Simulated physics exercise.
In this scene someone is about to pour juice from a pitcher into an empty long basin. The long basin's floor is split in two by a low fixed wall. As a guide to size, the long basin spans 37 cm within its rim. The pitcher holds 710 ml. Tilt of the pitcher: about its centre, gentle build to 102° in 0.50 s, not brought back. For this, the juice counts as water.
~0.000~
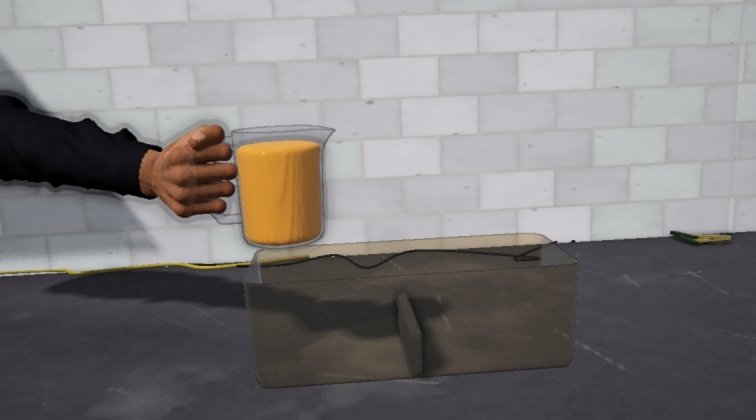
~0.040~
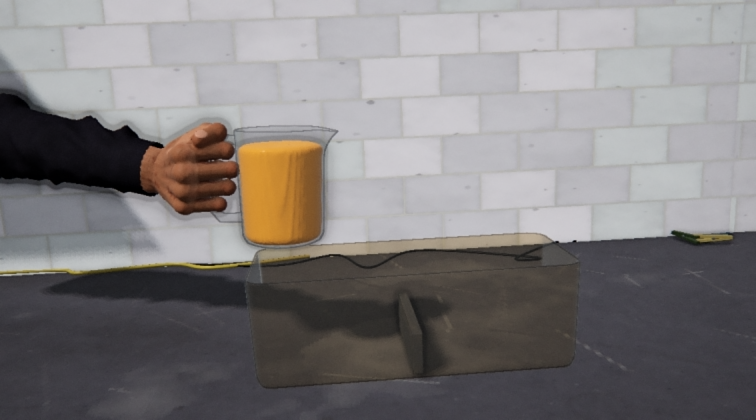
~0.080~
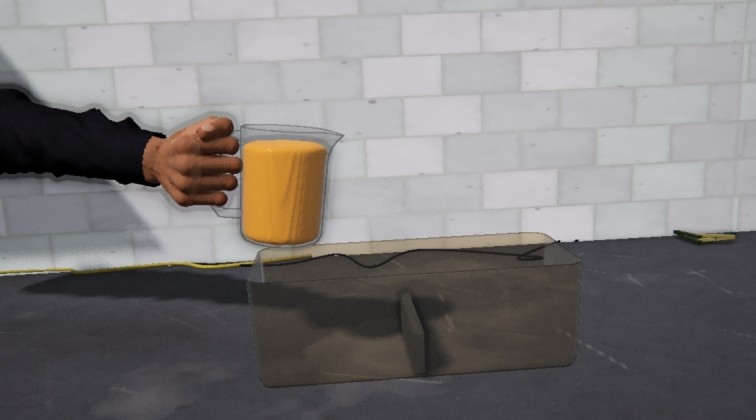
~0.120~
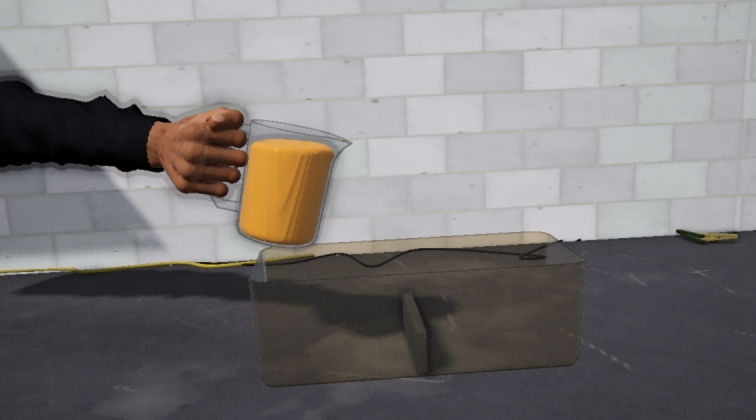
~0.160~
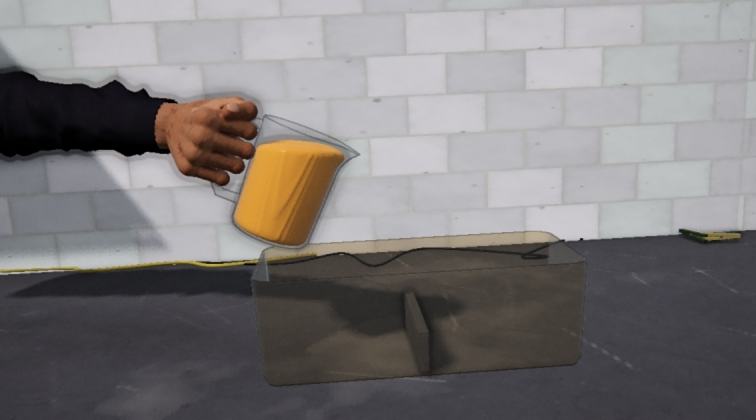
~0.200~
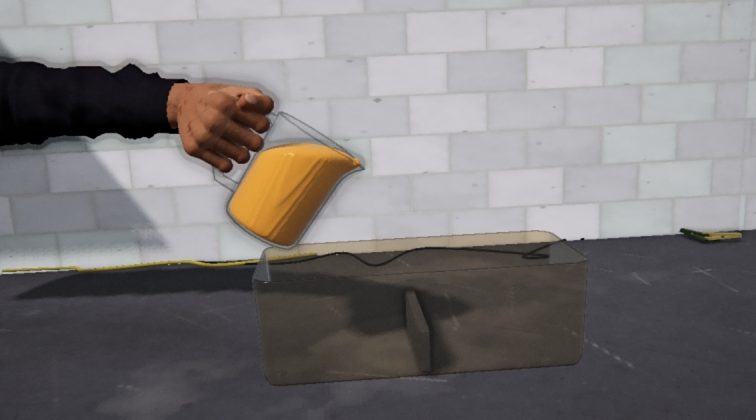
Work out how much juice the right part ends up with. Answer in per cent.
I would put it at 19 per cent.
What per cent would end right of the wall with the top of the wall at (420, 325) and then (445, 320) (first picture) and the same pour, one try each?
10 then 10 %.
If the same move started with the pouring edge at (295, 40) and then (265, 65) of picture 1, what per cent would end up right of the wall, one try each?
10 in a hundred, followed by 5 in a hundred.
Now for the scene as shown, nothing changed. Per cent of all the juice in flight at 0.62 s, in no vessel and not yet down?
10 per cent or so.
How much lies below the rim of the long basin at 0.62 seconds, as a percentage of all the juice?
Near 70 in a hundred.
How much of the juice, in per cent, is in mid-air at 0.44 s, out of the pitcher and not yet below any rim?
Some 16 per cent, I reckon.
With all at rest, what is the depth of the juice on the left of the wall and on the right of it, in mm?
Around 22 mm deep on the left, around 6 mm deep on the right.
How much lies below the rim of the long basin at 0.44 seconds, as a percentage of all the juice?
26 %, more or less.
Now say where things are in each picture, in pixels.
In the first picture, tilt 0°; pouring edge (336, 128); surface from (237, 148) to (322, 144); the long basin's rim runs from (251, 267) to (559, 248); the wall's top is at (408, 313).
In the second picture, tilt 2°; pouring edge (338, 130); surface from (240, 147) to (323, 144).
In the third picture, tilt 6°; pouring edge (344, 134); surface from (244, 145) to (328, 147).
In the fourth picture, tilt 14°; pouring edge (353, 142); surface from (251, 144) to (335, 148).
In the fifth picture, tilt 24°; pouring edge (361, 153); surface from (252, 160) to (345, 151).
In the sixth picture, tilt 35°; pouring edge (366, 168); surface from (244, 177) to (360, 159).
Then, 0.44 s in, the tilt is 98° and 59 per cent is still to pour, 17 is left of the wall and 8 right of it.
Then, 0.62 s in, the tilt is 102° and 20 per cent is still to pour, 56 is left of the wall and 13 right of it.
Then, 0.80 s in, the tilt is 102° and 6 per cent is still to pour, 73 is left of the wall and 18 right of it.
Then, 1.00 s in, the tilt is 102° and 1 per cent is still to pour, 79 is left of the wall and 19 right of it.
Finally, 80 per cent lies left of the wall, 19 right of it and 1 outside.
